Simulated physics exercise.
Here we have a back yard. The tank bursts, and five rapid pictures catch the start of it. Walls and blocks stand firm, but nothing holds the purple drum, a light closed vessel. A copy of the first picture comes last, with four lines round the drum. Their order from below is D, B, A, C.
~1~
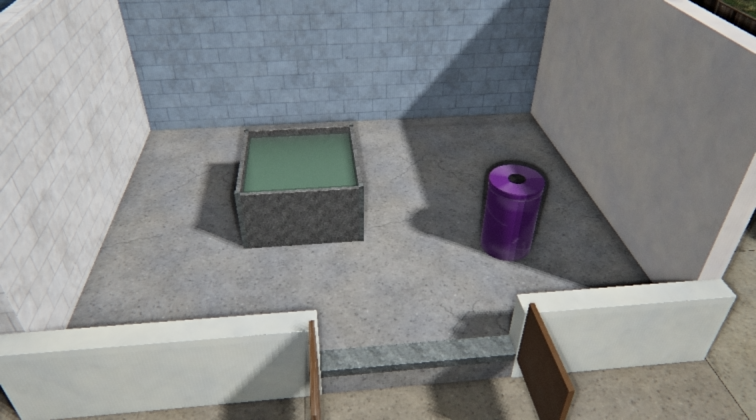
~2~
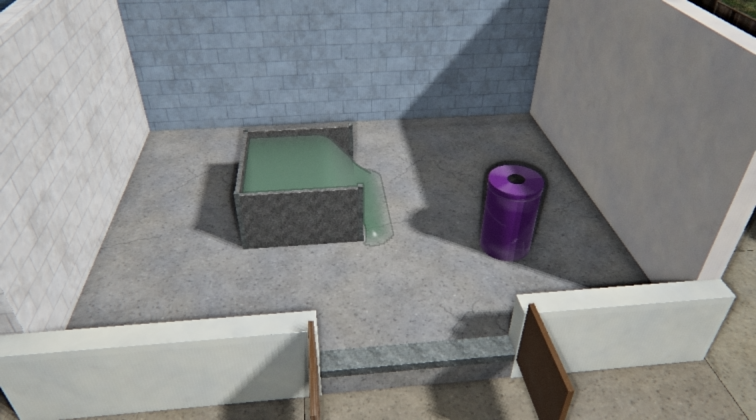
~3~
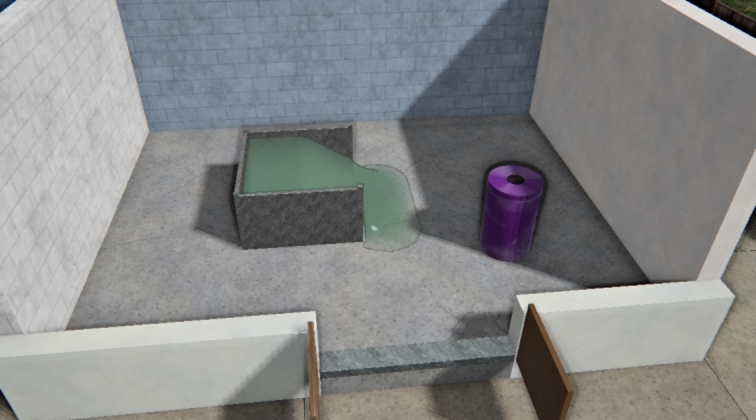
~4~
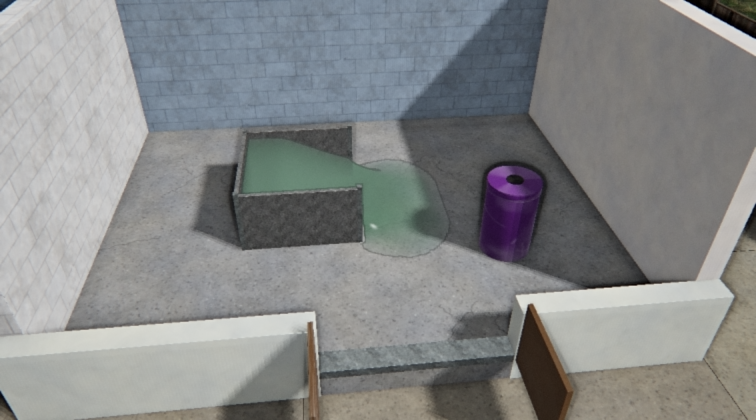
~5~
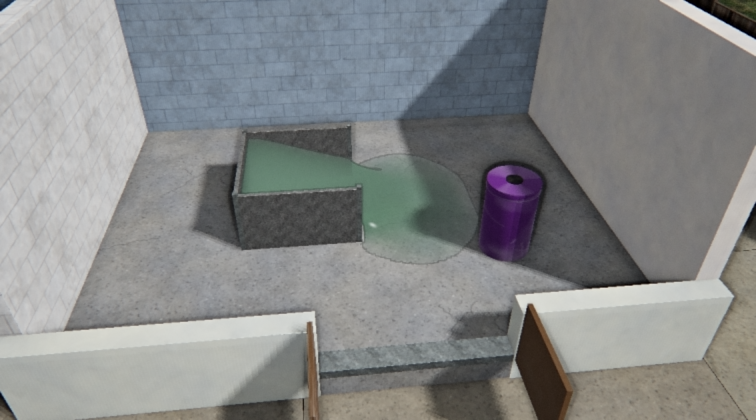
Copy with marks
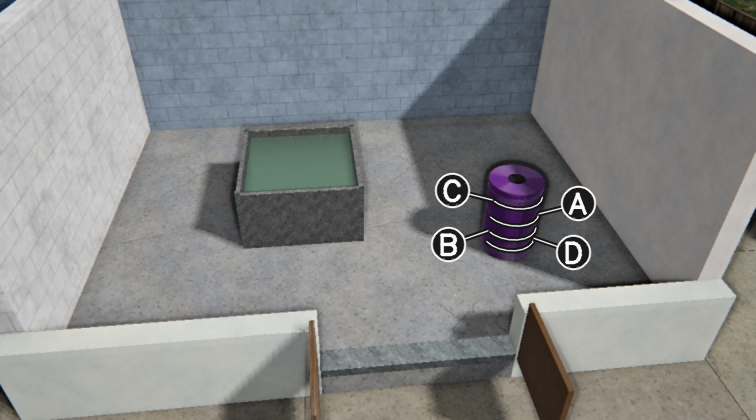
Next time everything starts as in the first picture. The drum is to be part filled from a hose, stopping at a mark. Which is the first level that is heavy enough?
B is the one.
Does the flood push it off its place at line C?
No, that is safe.
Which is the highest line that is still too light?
It is D.
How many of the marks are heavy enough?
Three of them.
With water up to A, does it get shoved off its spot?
No.
On the marked copy, A at (520, 226); B at (517, 239); C at (523, 209); D at (515, 250); from the bottom up D, B, A, C.
With A, it does not move.
With B, it does not move.
With C, it does not move.
With D, it is pushed about its own width away.
